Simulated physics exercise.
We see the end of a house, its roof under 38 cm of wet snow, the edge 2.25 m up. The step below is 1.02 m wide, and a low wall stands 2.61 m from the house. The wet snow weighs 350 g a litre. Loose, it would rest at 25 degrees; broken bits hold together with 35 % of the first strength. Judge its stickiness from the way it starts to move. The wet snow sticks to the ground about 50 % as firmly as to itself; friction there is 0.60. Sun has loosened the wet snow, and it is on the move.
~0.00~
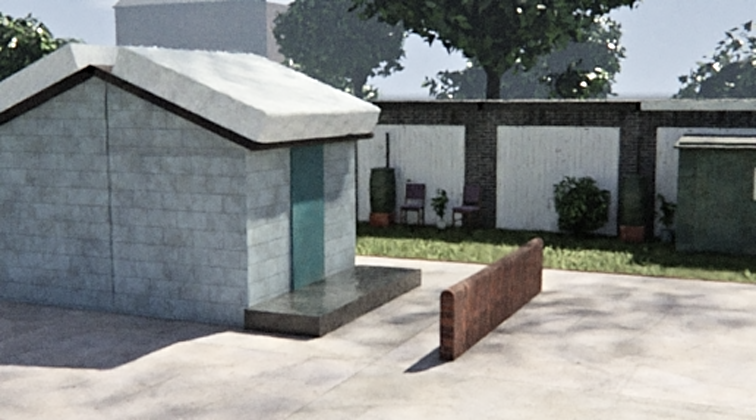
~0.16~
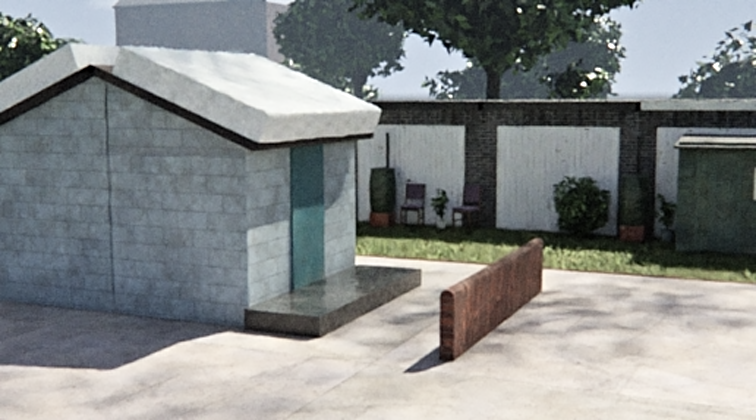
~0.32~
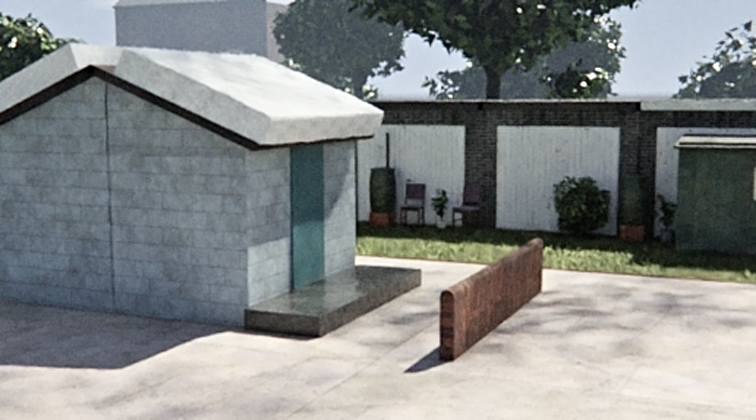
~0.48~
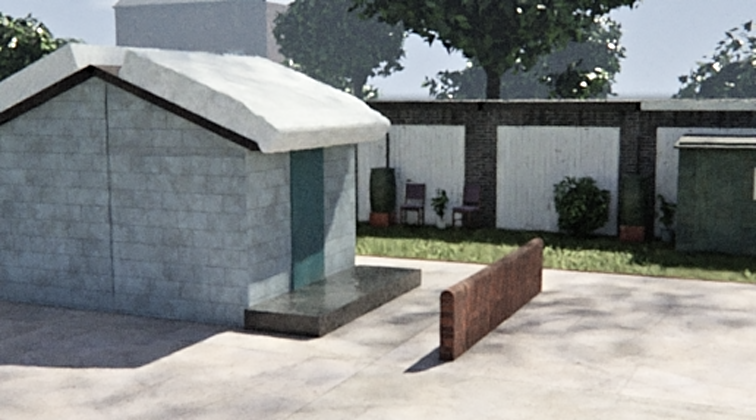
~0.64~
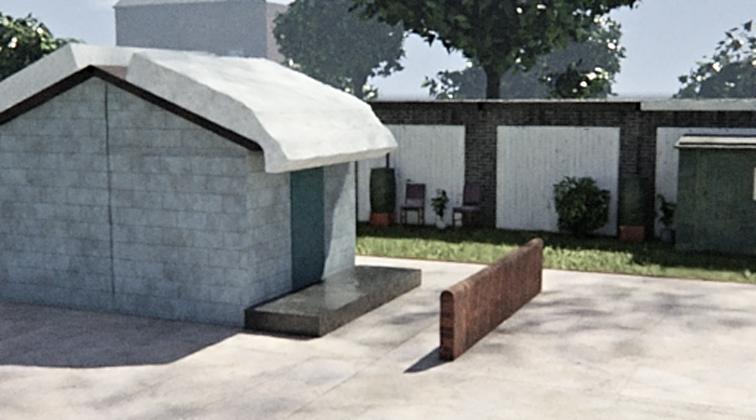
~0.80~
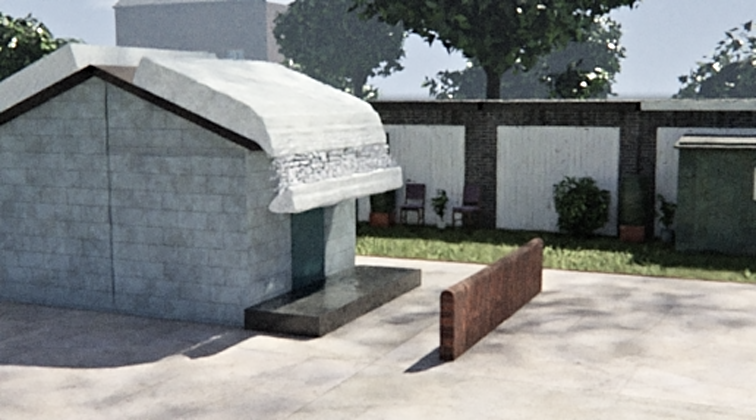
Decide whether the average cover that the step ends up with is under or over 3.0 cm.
Expect over 3.0 cm.
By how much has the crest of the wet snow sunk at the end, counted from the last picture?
Roughly 2.7 m.
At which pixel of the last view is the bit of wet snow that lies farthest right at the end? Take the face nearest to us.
Around (448, 336).
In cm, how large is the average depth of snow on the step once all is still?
Some 13 cm.
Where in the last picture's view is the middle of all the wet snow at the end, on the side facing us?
At about (372, 322).
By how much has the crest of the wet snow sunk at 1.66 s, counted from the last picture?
Roughly 0.4 m.
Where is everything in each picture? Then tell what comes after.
The first picture shows foremost bit of the wet snow at (266, 112), 2 % of it past the eaves, in one piece.
The second picture shows foremost bit of the wet snow at (267, 113), its middle shifted 1.5 cm, 3 % of it past the eaves, in one piece.
The third picture shows foremost bit of the wet snow at (271, 117), its middle shifted 5.8 cm, 5 % of it past the eaves, in one piece.
The fourth picture shows foremost bit of the wet snow at (278, 133), its middle shifted 13 cm, 9 % of it past the eaves, in one piece.
The fifth picture shows foremost bit of the wet snow at (287, 157), its middle shifted 25 cm, 13 % of it past the eaves, cracking.
The sixth picture shows foremost bit of the wet snow at (294, 206), its middle shifted 40 cm, 18 % of it past the eaves, cracking.
After 1.19 s, 78 % of the snow is still up on the roof and 22 % is falling or down.
After 1.66 s, 50 % of the snow is still up on the roof and 50 % is falling or down.
After 2.13 s, 12 % of the snow is still up on the roof and 88 % is falling or down.
After 2.60 s, none of the snow is still up on the roof and all is falling or down.
After 3.10 s, none of the snow is still up on the roof and the snow on the step is 13 cm deep on average.
